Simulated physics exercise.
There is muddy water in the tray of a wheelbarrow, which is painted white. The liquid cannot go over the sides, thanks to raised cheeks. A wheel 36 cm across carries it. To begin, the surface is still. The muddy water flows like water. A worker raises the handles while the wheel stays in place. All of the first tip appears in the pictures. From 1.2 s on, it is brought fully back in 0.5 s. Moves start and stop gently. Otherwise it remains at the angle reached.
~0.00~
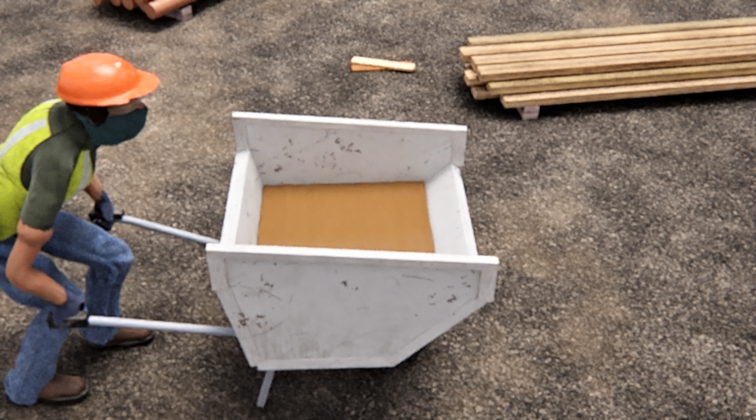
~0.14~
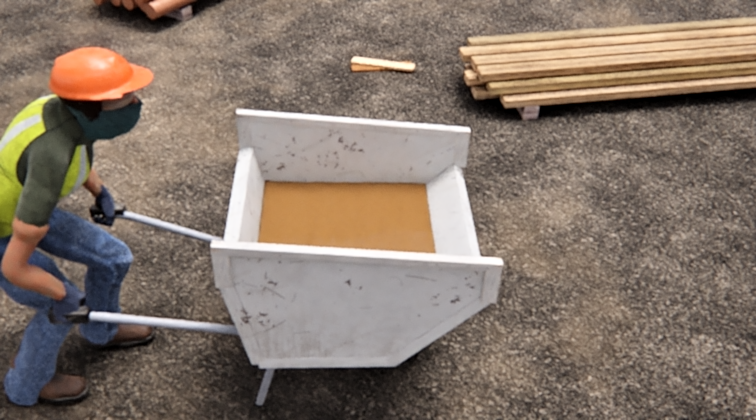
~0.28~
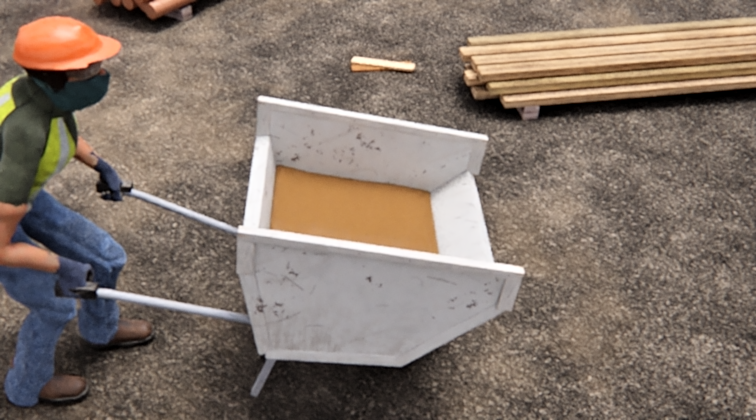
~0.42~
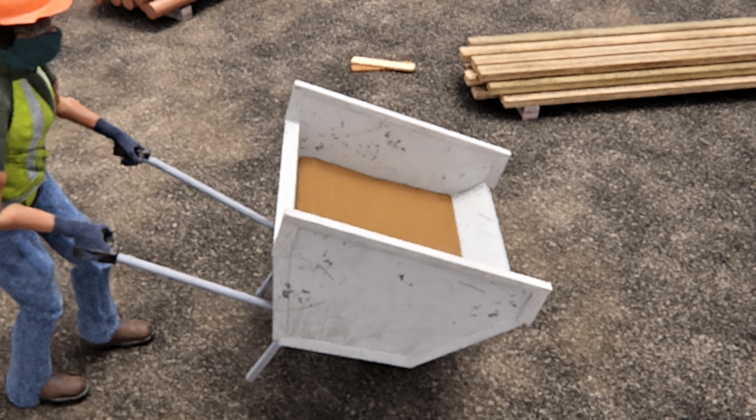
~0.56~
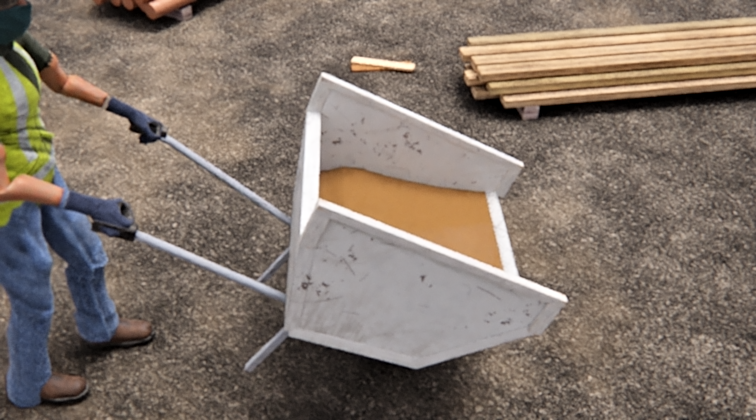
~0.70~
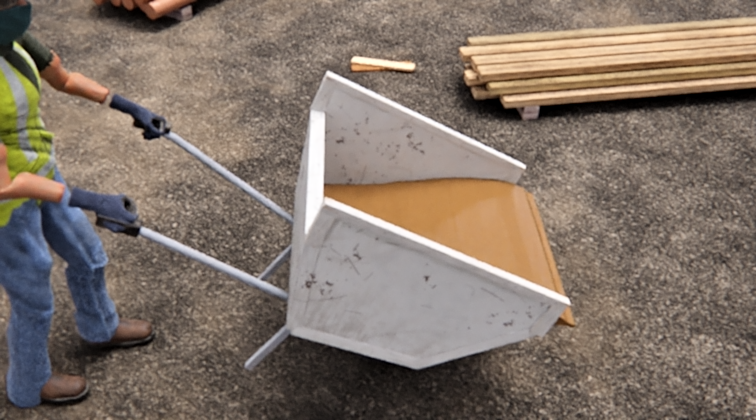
On a gravel yard, a worker in an orange helmet raises a white wheelbarrow's handles, tipping muddy water over its right-hand lip.
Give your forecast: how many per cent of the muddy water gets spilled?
I would say close to 62 per cent.
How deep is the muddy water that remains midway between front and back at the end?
I'd say some 8 cm at the middle.
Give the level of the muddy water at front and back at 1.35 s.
Front reads 16 centimetres, back reads 0 centimetres.
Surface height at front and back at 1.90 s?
Reading: About 4 cm in front, about 26 cm behind.
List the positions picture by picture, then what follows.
The first frame shows level at the front (371, 185); level at the back (283, 187); the lip is at (477, 292); the front is on the right.
The second frame shows level at the front (373, 185); level at the back (286, 184).
The third frame shows level at the front (385, 186); level at the back (298, 172); tilt 7° forwards.
The fourth frame shows level at the front (402, 187); level at the back (320, 162); tilt 17° forwards.
The fifth frame shows level at the front (415, 185); level at the back (329, 170); tilt 23° forwards.
The sixth frame shows level at the front (420, 182); level at the back (324, 184); tilt 24° forwards; the lip is at (531, 324); muddy water is coming out, 4 per cent so far.
After 1.35 s the barrow is at 20° forwards, the surface stands 15 cm on the front, 0 cm on the back; the loss stands at 51 per cent, over the front.
After 1.90 s the surface stands 4 cm on the front, 26 cm on the back; the loss stands at 56 per cent, over the front.
After 2.50 s the surface stands 9 cm on the front, 6 cm on the back; the loss stands at 57 per cent, over the front.
After 4.59 s the loss stands at 62 per cent, over the front, 46 of 75 litres.
